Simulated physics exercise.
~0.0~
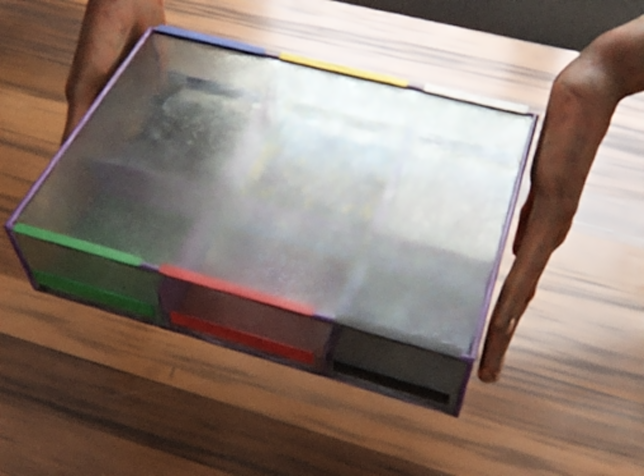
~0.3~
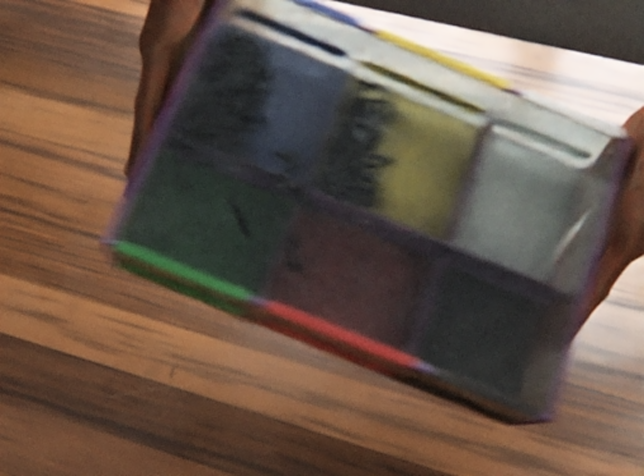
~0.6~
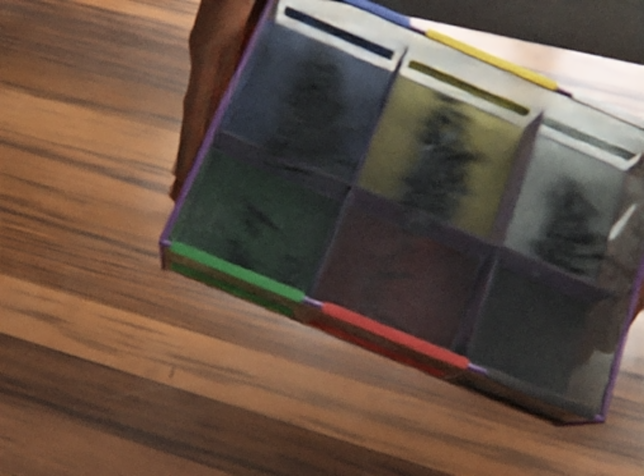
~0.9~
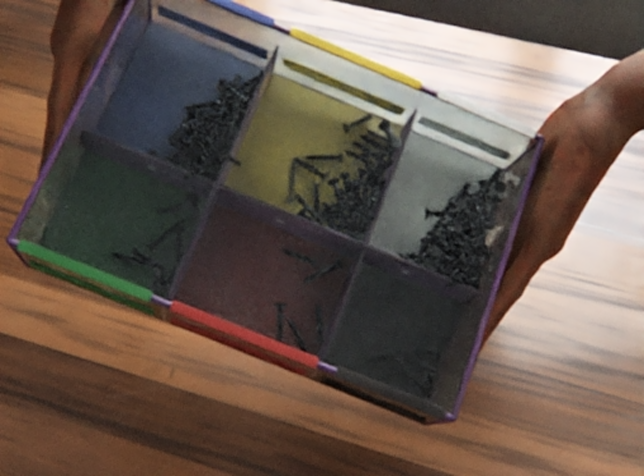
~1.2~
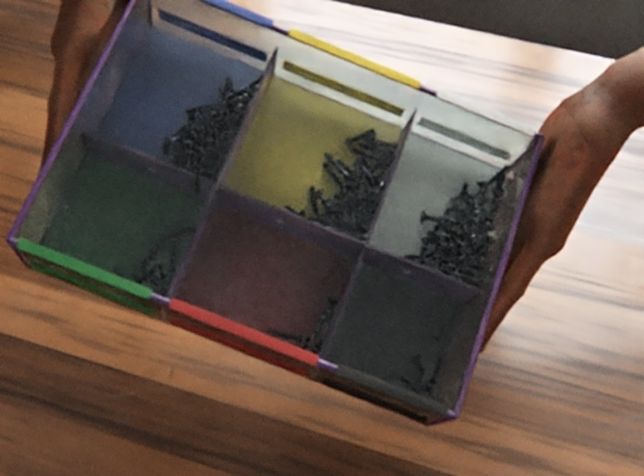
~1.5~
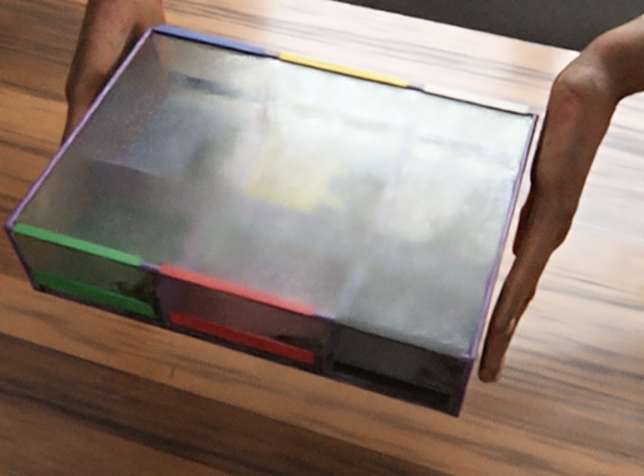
On a wooden table, hands tilting and shaking a clear-lidded compartment box of black screws, then lowering it level and holding it.
